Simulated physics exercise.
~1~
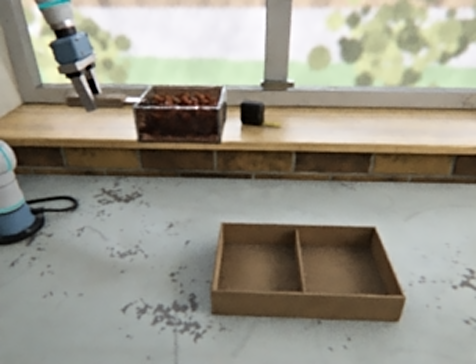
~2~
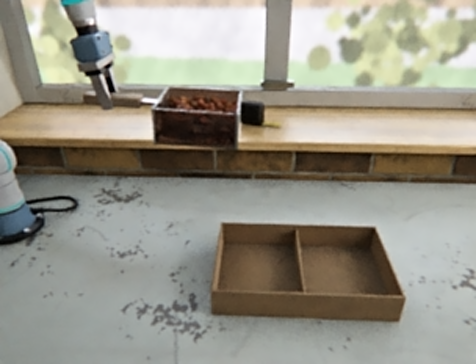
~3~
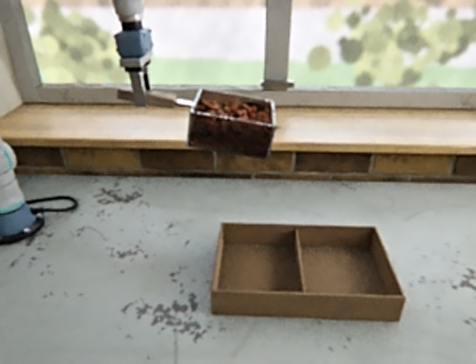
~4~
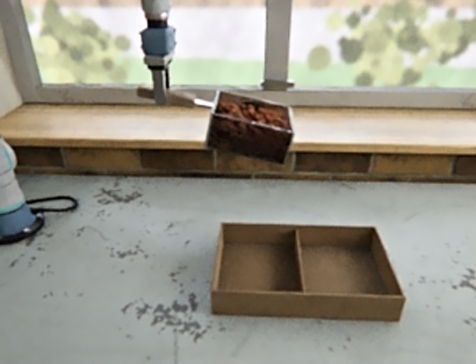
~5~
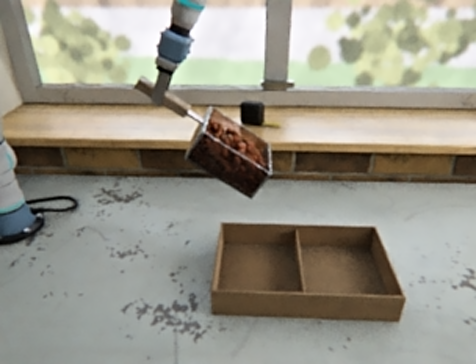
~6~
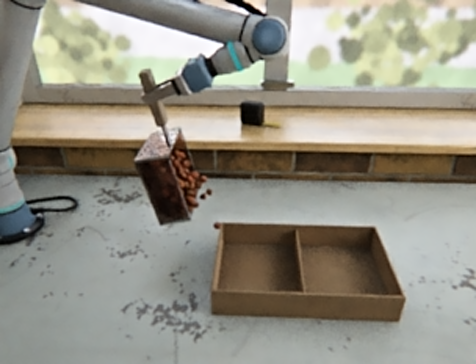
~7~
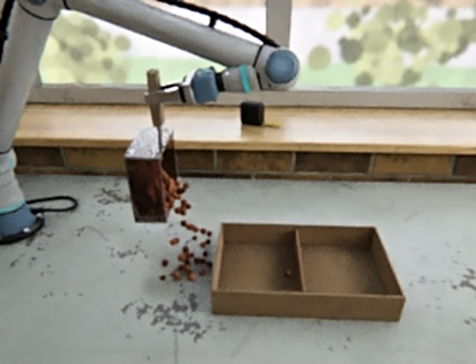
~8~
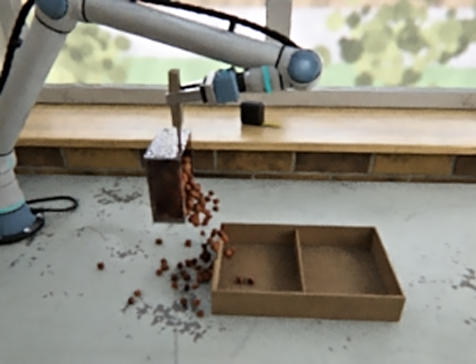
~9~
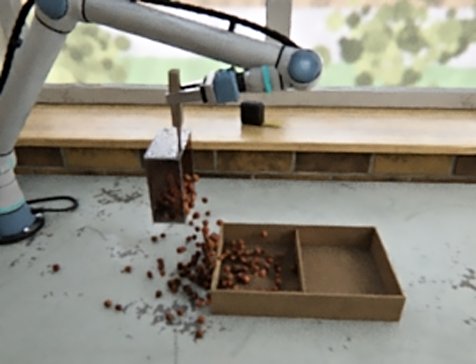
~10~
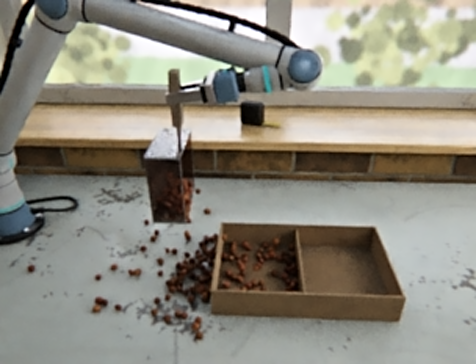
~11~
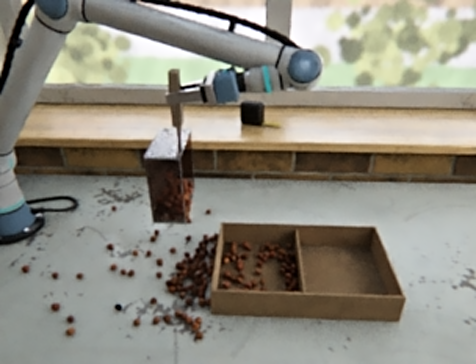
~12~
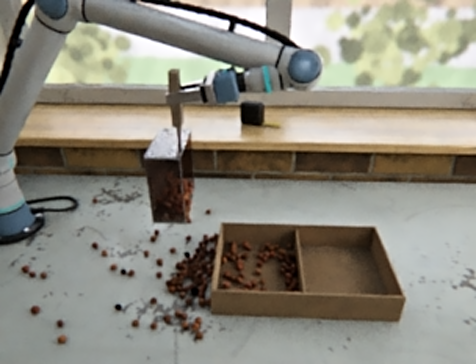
Many of the hazelnuts spilled onto the table when a robot arm carried an open box of them right from the windowsill and tipped it on its side, while others landed in the left half of a divided tray and some stayed in the box.
